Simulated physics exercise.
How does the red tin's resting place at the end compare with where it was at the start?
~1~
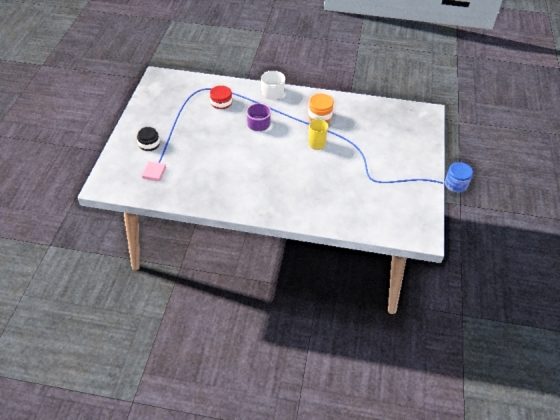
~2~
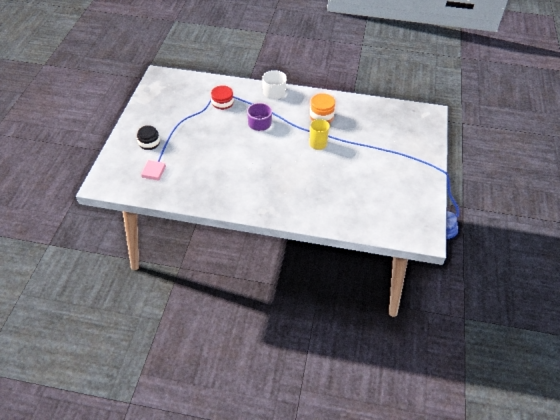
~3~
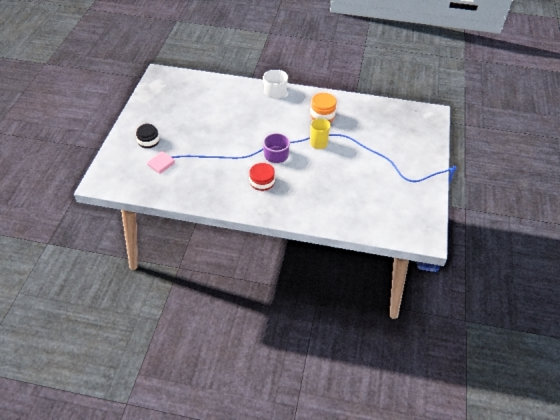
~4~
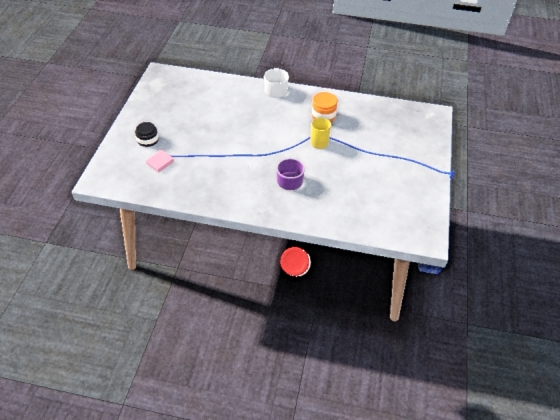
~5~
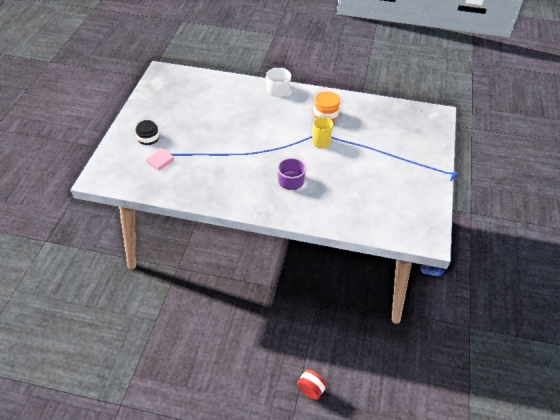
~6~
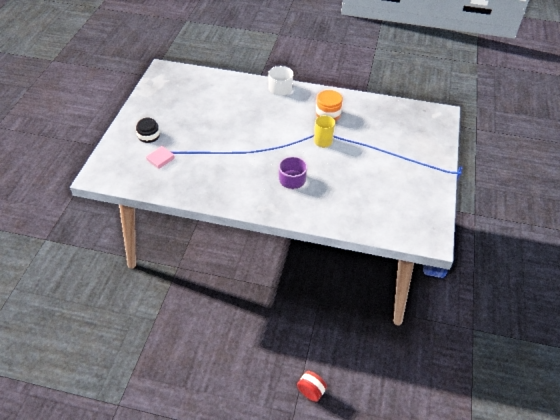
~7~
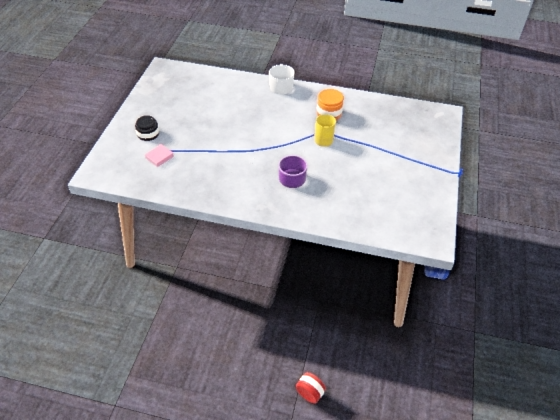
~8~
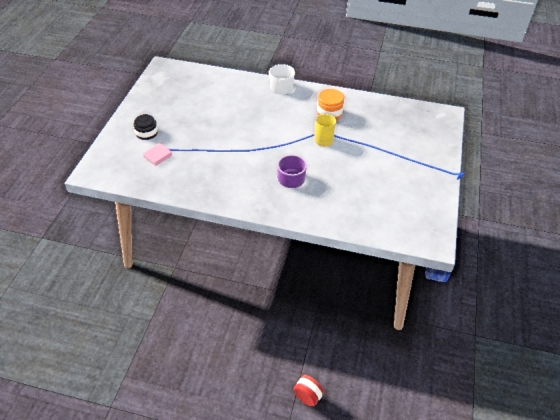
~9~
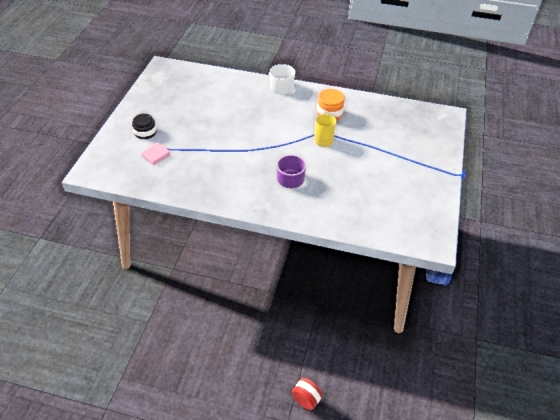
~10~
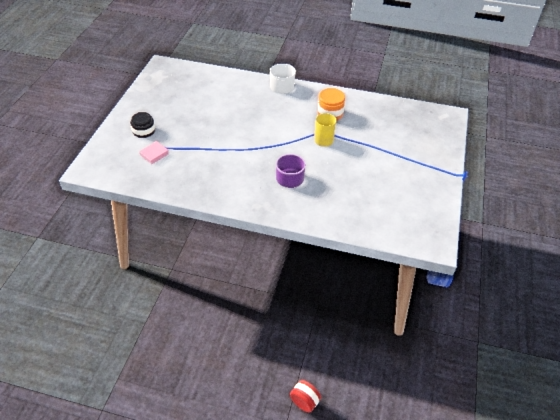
At the start the red tin sits near the back of the tabletop, left of the purple mug. By the end it lies on the carpet in front of the table.
